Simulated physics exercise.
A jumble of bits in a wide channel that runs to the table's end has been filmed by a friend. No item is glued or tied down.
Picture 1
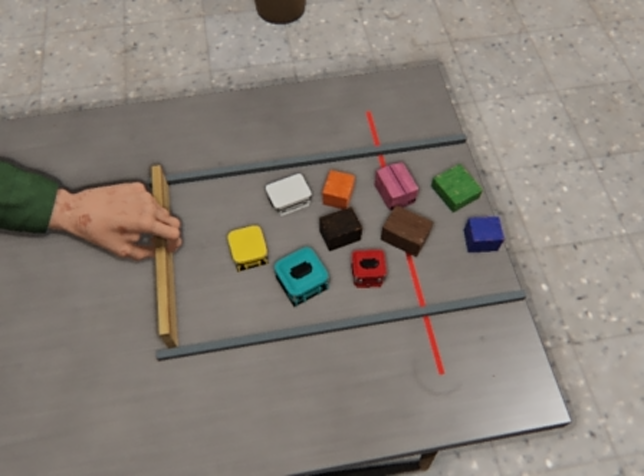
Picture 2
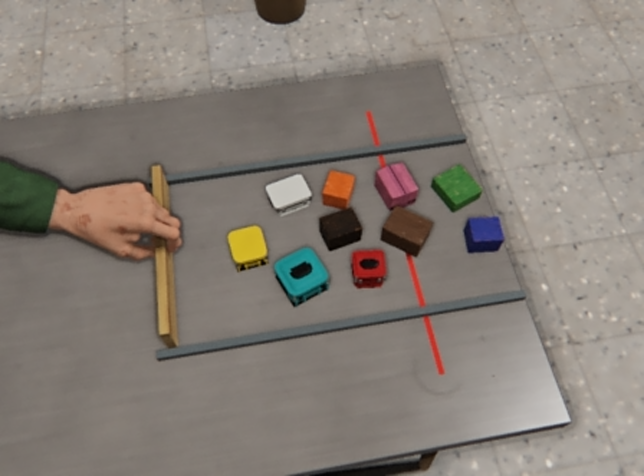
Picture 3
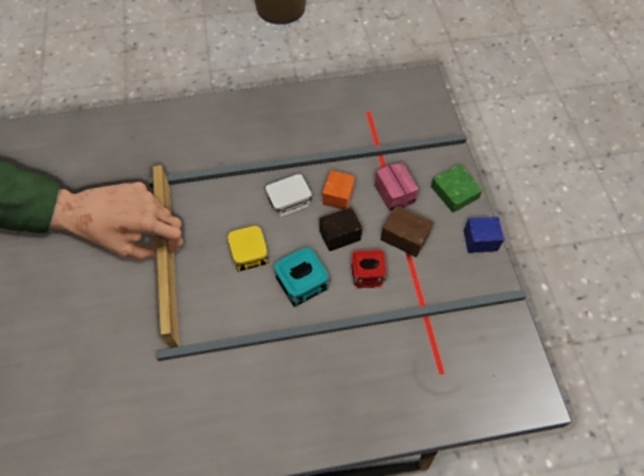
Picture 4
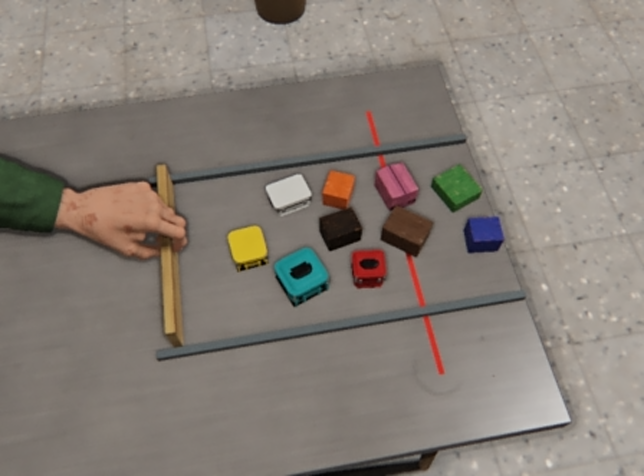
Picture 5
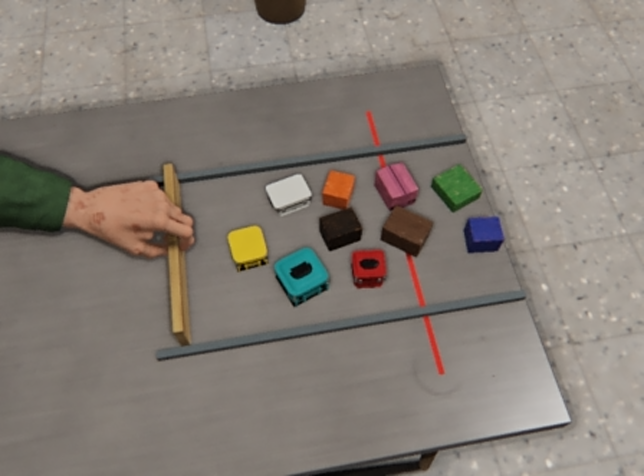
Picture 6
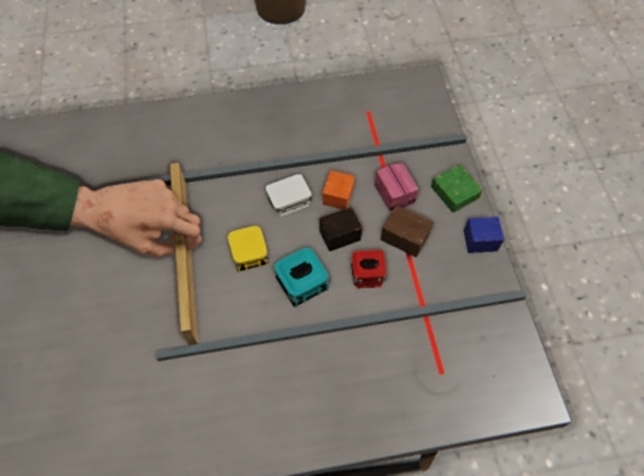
On a grey tabletop, in a channel between two dark rails, a hand in a green sleeve holds a wooden board upright at the left of ten scattered coloured blocks, at first without moving. Then the hand slides the board slightly right, towards the yellow block, while the blocks stay still.
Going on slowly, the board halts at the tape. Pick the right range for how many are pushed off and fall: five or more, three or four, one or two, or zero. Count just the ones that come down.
The right range is one or two.
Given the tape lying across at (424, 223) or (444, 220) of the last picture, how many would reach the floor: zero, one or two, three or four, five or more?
In that order: Either three or four; 3 or 4.
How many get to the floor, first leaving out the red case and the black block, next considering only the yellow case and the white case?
You'd get 1 in the first case and 0 in the second one.
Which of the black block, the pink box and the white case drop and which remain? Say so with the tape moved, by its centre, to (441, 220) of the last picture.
Going in order, the black block keeps its spot, then the pink box goes off the edge, then the white case keeps its spot.
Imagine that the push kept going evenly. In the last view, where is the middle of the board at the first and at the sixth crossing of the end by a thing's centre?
At (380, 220) for the first, at (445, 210) for the sixth.
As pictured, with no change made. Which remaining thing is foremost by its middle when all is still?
That one is the brown block.
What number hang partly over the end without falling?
In total, 1 of them.
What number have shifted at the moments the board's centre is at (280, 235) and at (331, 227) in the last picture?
Up to then 3, and up to the other point 8.
Early on, none off yet; blue block at rest near (483, 235); green block at rest near (456, 188); pink box at rest near (396, 187).
Finally, the number that fall off is one or two; lost, green block and blue block.
